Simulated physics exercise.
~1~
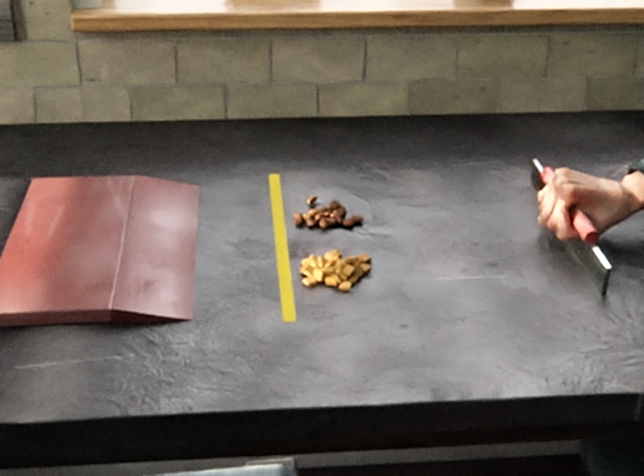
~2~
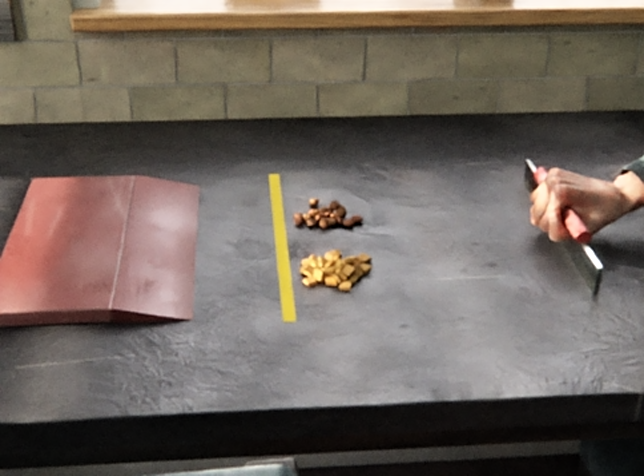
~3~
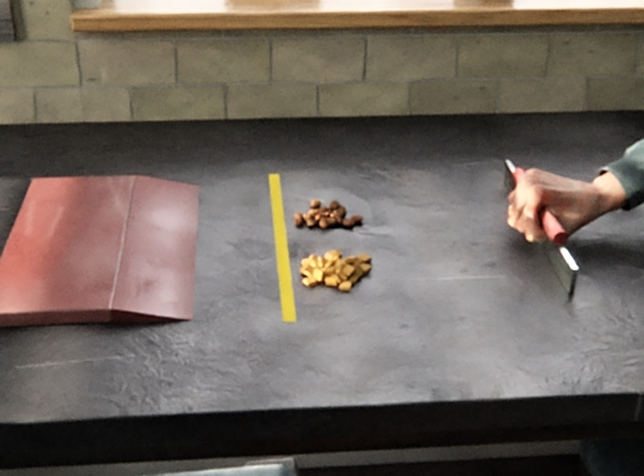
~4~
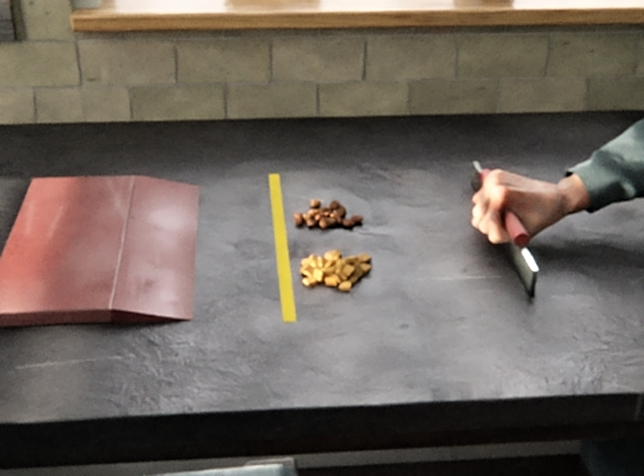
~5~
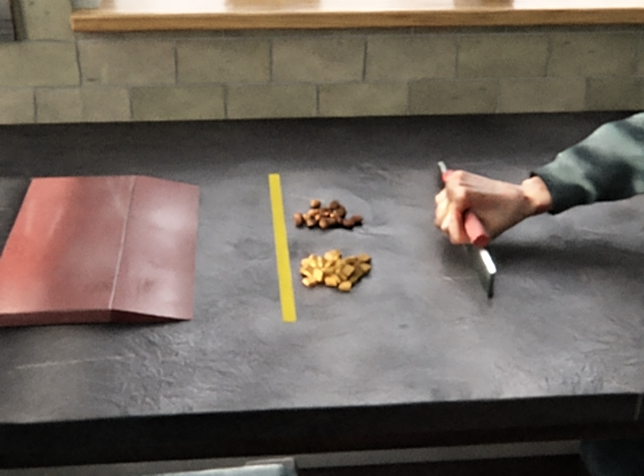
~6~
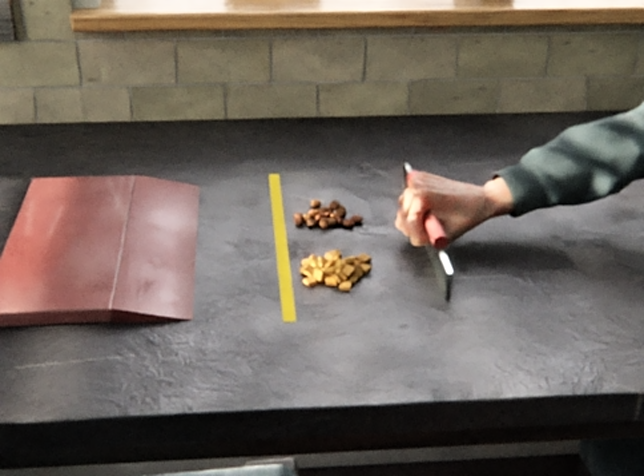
On a dark, worn stone-like worktop before a pale tiled wall, a fixed camera looks down from the front. A dull red slab with a sloping edge lies at left, a yellow tape strip stands near the middle, and beside it sit brown kibble behind tan cereal squares. From the right, a green-sleeved hand slides a red-handled scraper steadily leftward, while both piles stay still.
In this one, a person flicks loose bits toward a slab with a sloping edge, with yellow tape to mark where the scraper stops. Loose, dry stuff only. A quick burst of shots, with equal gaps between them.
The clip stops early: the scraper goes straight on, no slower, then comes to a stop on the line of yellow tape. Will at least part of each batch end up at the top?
Front batch: No, back batch: No.
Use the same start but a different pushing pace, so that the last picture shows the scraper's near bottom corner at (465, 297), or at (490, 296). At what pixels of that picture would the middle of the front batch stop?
I'd put it around (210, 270) on the first run and around (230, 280) on the second.
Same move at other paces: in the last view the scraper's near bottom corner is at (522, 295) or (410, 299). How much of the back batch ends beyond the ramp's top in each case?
About 0 % the first time, about 0 % the second.
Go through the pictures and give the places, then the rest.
The first picture shows scraper at (601, 271), at rest; yellow tape at (274, 180); top of the ramp at (114, 298); front batch at (334, 271), some cereal squares; back batch at (329, 215), a few bits of dog kibble.
The second picture shows scraper at (593, 271); back batch at (329, 215).
The third picture shows scraper at (568, 272); front batch at (334, 271).
The fourth picture shows scraper at (529, 273); back batch at (329, 215).
The fifth picture shows scraper at (488, 275); front batch at (334, 271).
The sixth picture shows scraper at (446, 276); yellow tape at (274, 180); top of the ramp at (114, 298); front batch at (334, 271); back batch at (329, 215).
Then, 0.13 s past the last view, scraper still moving, near (340, 215); front batch all short of the ramp; back batch all short of the ramp.
Then, 0.28 s past the last view, scraper stopped at the yellow tape; front batch all short of the ramp; back batch all short of the ramp.
Then, 0.56 s past the last view, scraper stopped at the yellow tape; front batch about a third on the ramp, about two thirds short of the ramp; back batch a small part on the ramp, most short of the ramp.
Finally, scraper stopped at the yellow tape; front batch none past the top, about a third on the ramp, about two thirds short of the ramp; back batch none past the top, a small part on the ramp, most short of the ramp.
